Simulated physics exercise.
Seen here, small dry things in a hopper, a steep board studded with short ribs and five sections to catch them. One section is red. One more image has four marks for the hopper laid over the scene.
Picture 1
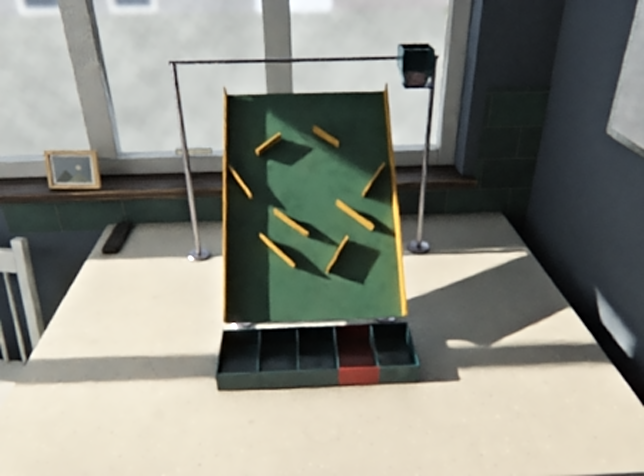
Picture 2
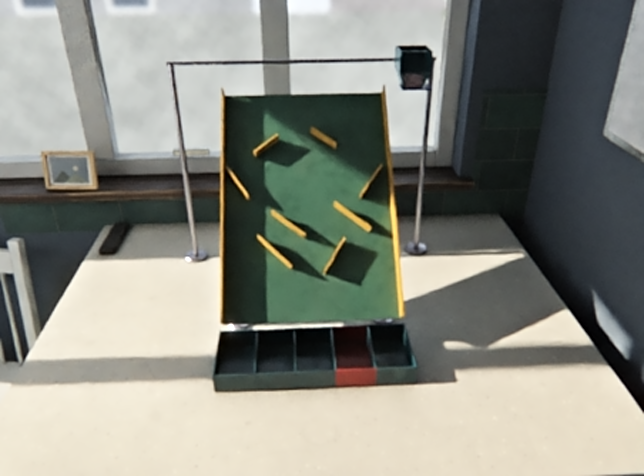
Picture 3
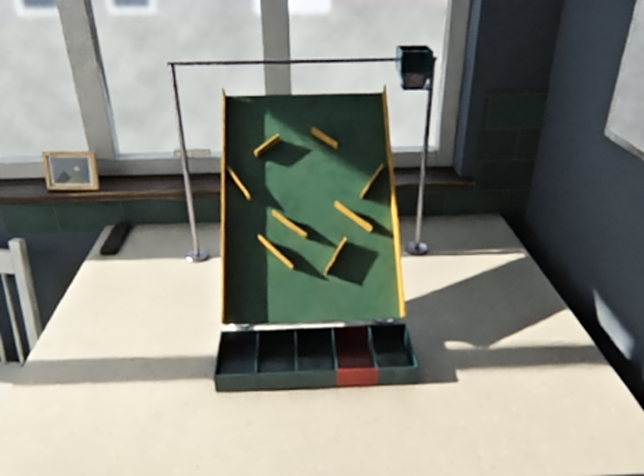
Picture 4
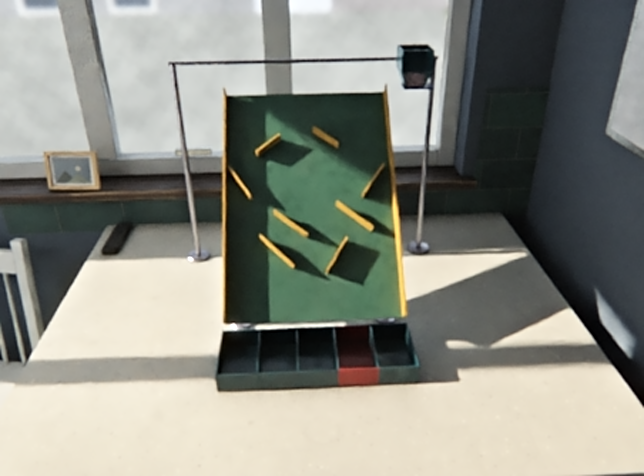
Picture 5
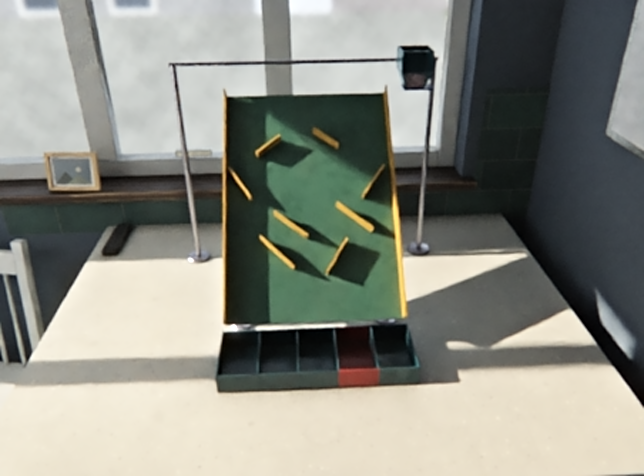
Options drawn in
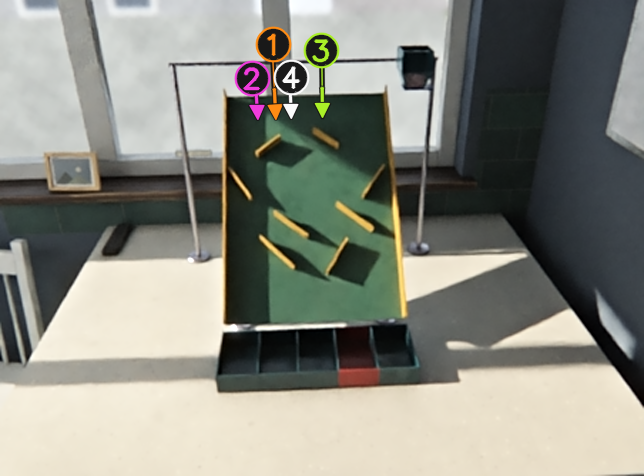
On a pale table by a window, a steep green board with short yellow ribs stood above a sectioned tray with one red part, and nothing moved apart from a slight shift in the view.
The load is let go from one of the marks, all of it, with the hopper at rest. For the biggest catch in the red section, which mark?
It is 2.
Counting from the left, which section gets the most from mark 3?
The fifth from the left.
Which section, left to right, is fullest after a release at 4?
The third from the left.
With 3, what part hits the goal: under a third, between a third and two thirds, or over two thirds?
Under a third.
On the marked copy, mark 1 meets the board at (275, 113); mark 2 meets the board at (257, 114); mark 3 meets the board at (322, 112); mark 4 meets the board at (291, 113).
For mark 1, roughly a third in the red section, roughly half in other sections, about a tenth outside the box.
For mark 2, roughly half in the red section, roughly a third in other sections, about a tenth outside the box.
For mark 3, just a few in the red section, the larger part in other sections, about a tenth outside the box.
For mark 4, about a tenth in the red section, the larger part in other sections, about a tenth outside the box.
